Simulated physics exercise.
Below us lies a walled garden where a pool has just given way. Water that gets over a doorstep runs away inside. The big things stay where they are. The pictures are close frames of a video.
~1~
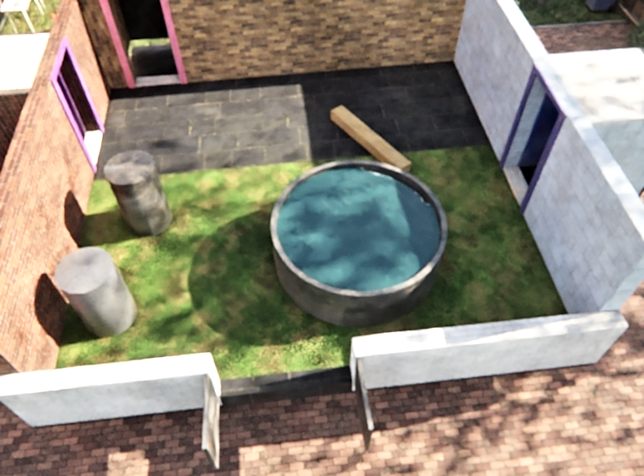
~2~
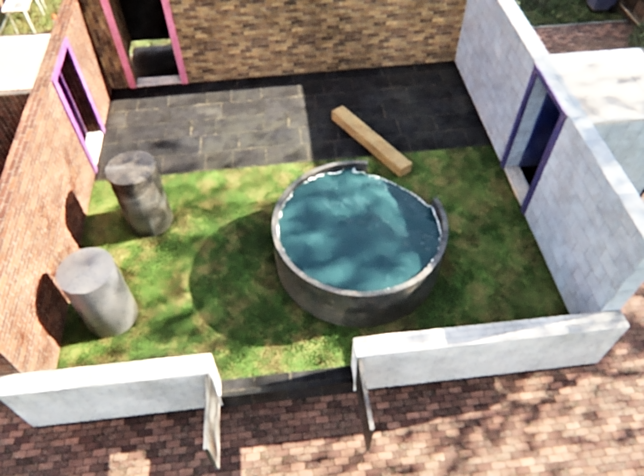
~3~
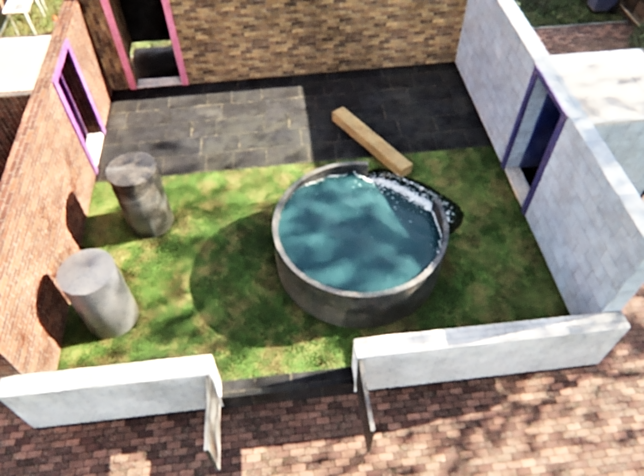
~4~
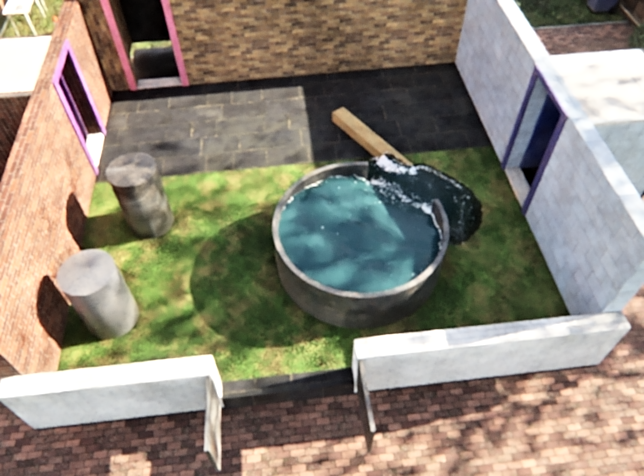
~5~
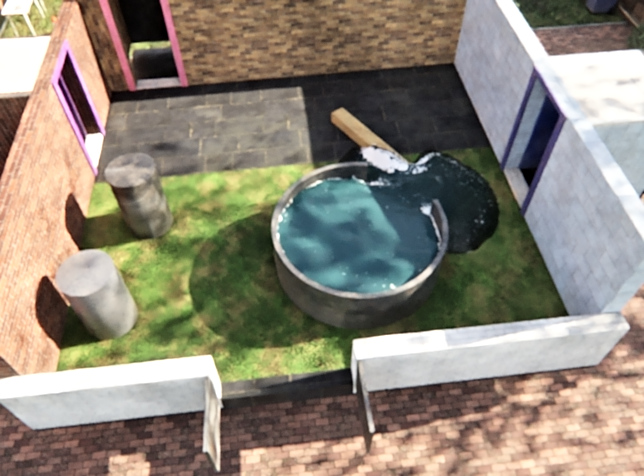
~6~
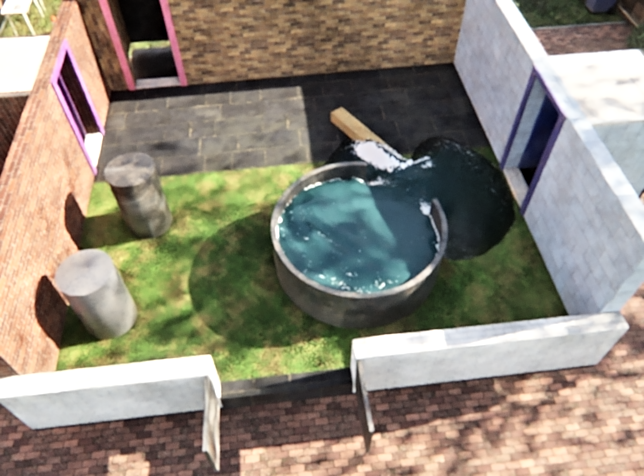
Water burst out through the far right side of a round tank in a walled garden, spreading in a dark pool over the grass and paving and around the end of a wooden beam.
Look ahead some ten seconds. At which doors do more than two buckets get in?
In the end: The pink door lets in a lot; the blue door lets in a lot; the purple door lets in a lot.
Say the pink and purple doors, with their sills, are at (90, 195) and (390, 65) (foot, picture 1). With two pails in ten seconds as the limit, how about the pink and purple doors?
One by one: The pink door passes that mark, the purple door floods.
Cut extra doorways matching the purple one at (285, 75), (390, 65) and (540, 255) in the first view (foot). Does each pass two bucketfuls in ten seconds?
In turn: Holds, lets more in, is under.
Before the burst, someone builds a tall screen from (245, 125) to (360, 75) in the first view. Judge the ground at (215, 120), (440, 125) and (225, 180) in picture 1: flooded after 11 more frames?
In that order: Not flooded, awash, free of water.
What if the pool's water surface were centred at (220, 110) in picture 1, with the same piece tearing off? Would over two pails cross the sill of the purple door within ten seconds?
My reading: Purple stays under.
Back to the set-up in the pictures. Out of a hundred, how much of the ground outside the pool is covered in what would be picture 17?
I make it 40 per cent.
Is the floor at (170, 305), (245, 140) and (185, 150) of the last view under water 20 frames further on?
One after the other: Not flooded, flooded, covered.
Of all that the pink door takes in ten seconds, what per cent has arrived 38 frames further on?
Roughly 10 per cent.
A moment on, water covers 25 % of the floor; the pink door not reached, the blue door under two buckets in, the purple door not reached.
Next, water covers 40 % of the floor; the pink door not reached, the blue door far over two buckets in, the purple door not reached.
Then, water covers 60 % of the floor; the pink door wet at the sill, nothing in, the blue door far over two buckets in, the purple door not reached.
Later, water covers 75 % of the floor; the pink door under two buckets in, the blue door far over two buckets in, the purple door under two buckets in.
In the end, water covers 95 % of the floor; the pink door far over two buckets in, the blue door far over two buckets in, the purple door over two buckets in.
